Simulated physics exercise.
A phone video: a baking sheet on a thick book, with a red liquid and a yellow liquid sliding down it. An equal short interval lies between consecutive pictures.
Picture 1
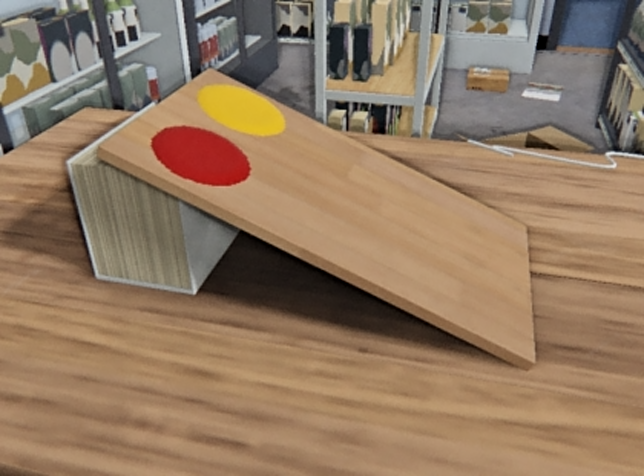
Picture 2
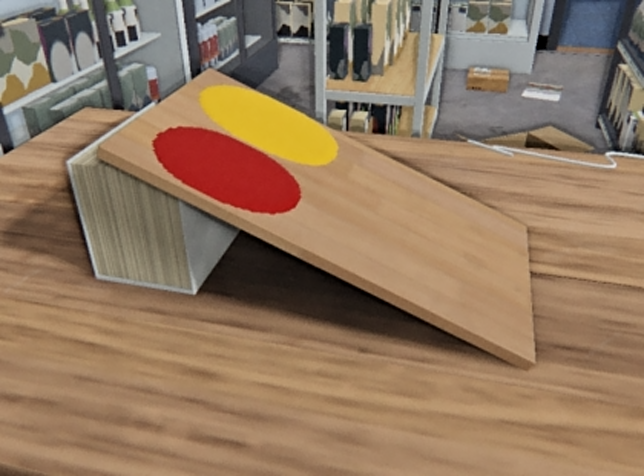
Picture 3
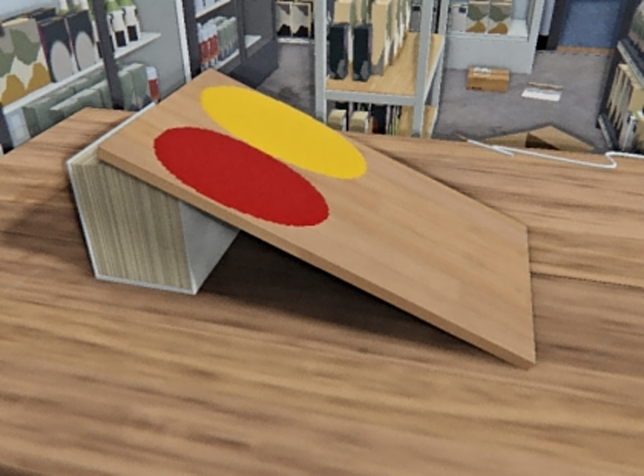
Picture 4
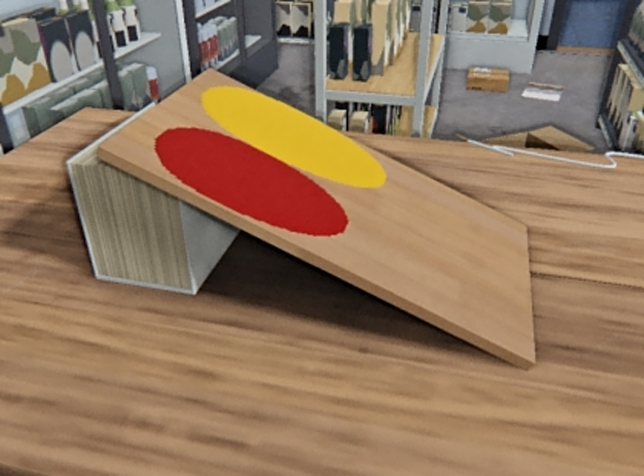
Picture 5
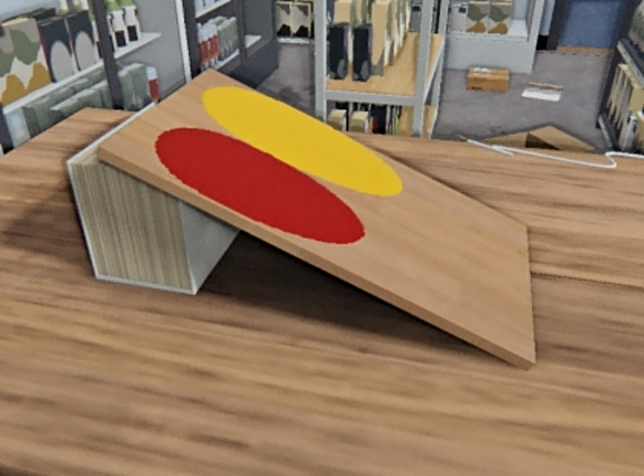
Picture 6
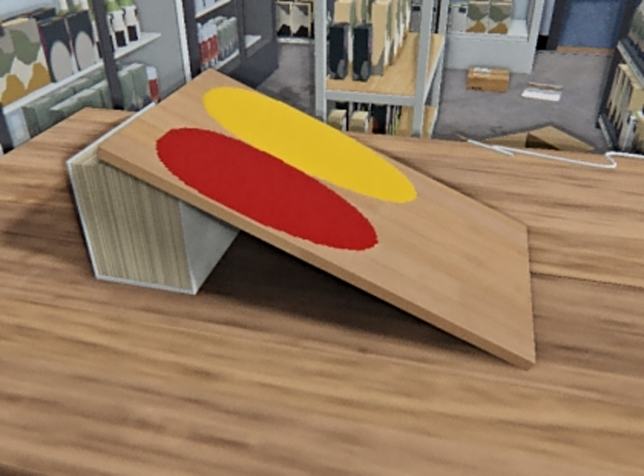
Red and yellow patches of liquid stretched side by side down a sloping board propped on a thick block, spreading quickly at first, then more slowly, with the yellow reaching a little farther right.
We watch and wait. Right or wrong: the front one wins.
Wrong - the back one wins.
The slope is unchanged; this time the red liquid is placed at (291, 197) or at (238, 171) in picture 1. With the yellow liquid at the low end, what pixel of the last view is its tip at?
(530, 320); (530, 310).
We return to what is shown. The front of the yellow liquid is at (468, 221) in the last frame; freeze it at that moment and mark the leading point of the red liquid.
Around (428, 265).
Shortly, the red liquid is three quarters of the way down; the yellow liquid is three quarters of the way down.
Then, the red liquid is three quarters of the way down; the yellow liquid is close to the edge.
At the finish, the red liquid is close to the edge; the yellow liquid is at the low edge.
